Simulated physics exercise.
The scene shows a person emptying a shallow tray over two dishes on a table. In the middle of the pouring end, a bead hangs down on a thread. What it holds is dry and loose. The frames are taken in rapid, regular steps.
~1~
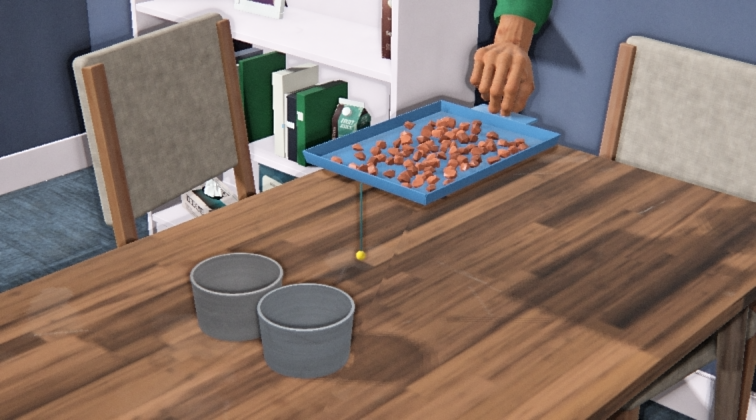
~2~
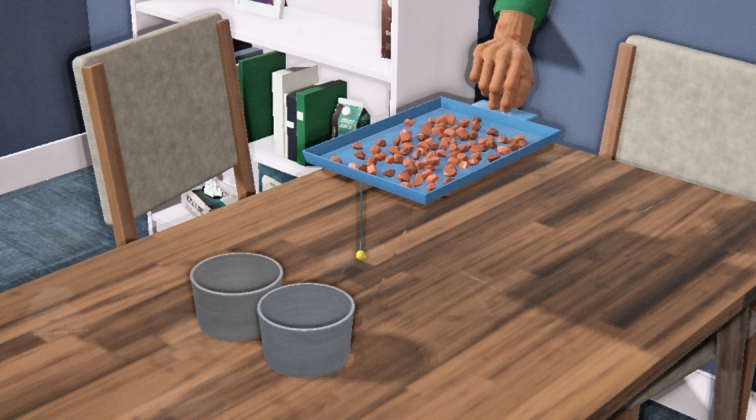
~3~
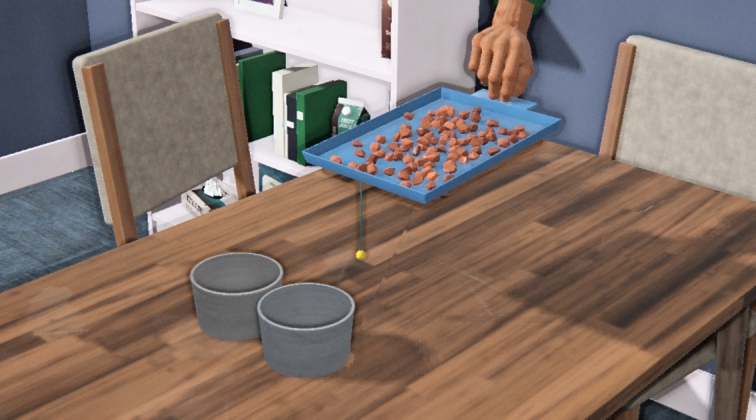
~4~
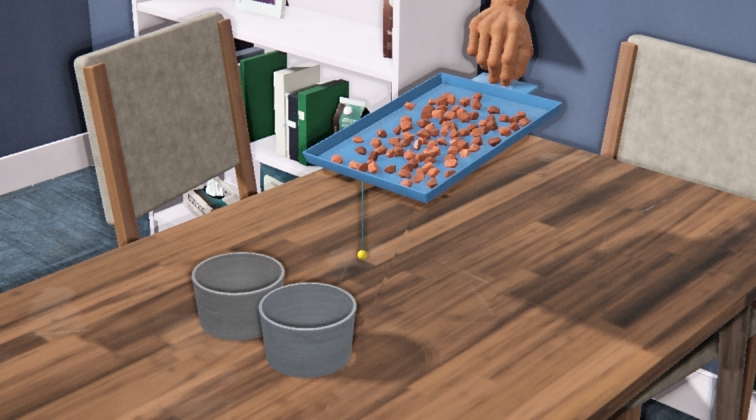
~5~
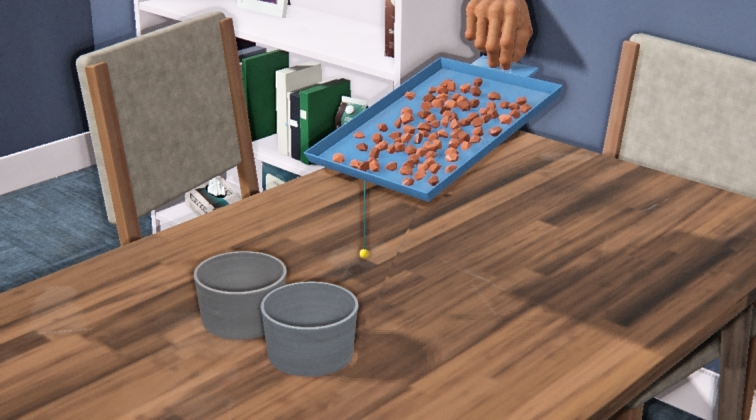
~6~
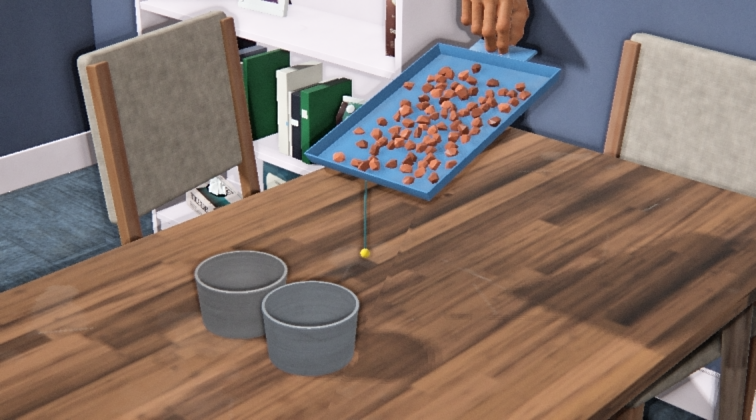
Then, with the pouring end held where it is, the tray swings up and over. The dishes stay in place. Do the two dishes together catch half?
I expect the catch to be short of a majority.
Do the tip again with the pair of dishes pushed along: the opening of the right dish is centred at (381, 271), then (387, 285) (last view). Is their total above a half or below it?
Taking the tries in order: A minor share, followed by a major share.
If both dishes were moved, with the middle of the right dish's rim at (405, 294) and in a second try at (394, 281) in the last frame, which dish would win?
In the first try it's the leftmost dish, and in the second it's the leftmost dish.
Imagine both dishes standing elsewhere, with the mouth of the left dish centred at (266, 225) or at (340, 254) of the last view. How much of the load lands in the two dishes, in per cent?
I'd expect some 30 percent, and then some 30 percent.
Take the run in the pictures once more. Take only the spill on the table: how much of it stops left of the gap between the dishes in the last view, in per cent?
It amounts to some 10 percent.
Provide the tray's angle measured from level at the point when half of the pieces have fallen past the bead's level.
That happens at close to 95 degrees.
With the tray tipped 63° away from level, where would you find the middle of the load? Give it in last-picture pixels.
I'd put the middle of the pieces at roughly (363, 159).
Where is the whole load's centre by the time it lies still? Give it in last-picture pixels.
It settles centred around (330, 317).
Soon after the last picture, tray tipped steeply; nearly all on the tray; a small part in the air.
A little later, tray tipped past a quarter turn; about a quarter on the tray; a small part in the right dish; a stray few in the left dish; about half outside both; about a quarter in the air.
Later still, tray tipped past a quarter turn; a small part in the right dish; a stray few in the left dish; nearly all outside both.
At rest, tray tipped past a quarter turn; a small part in the right dish; a stray few in the left dish; nearly all outside both.
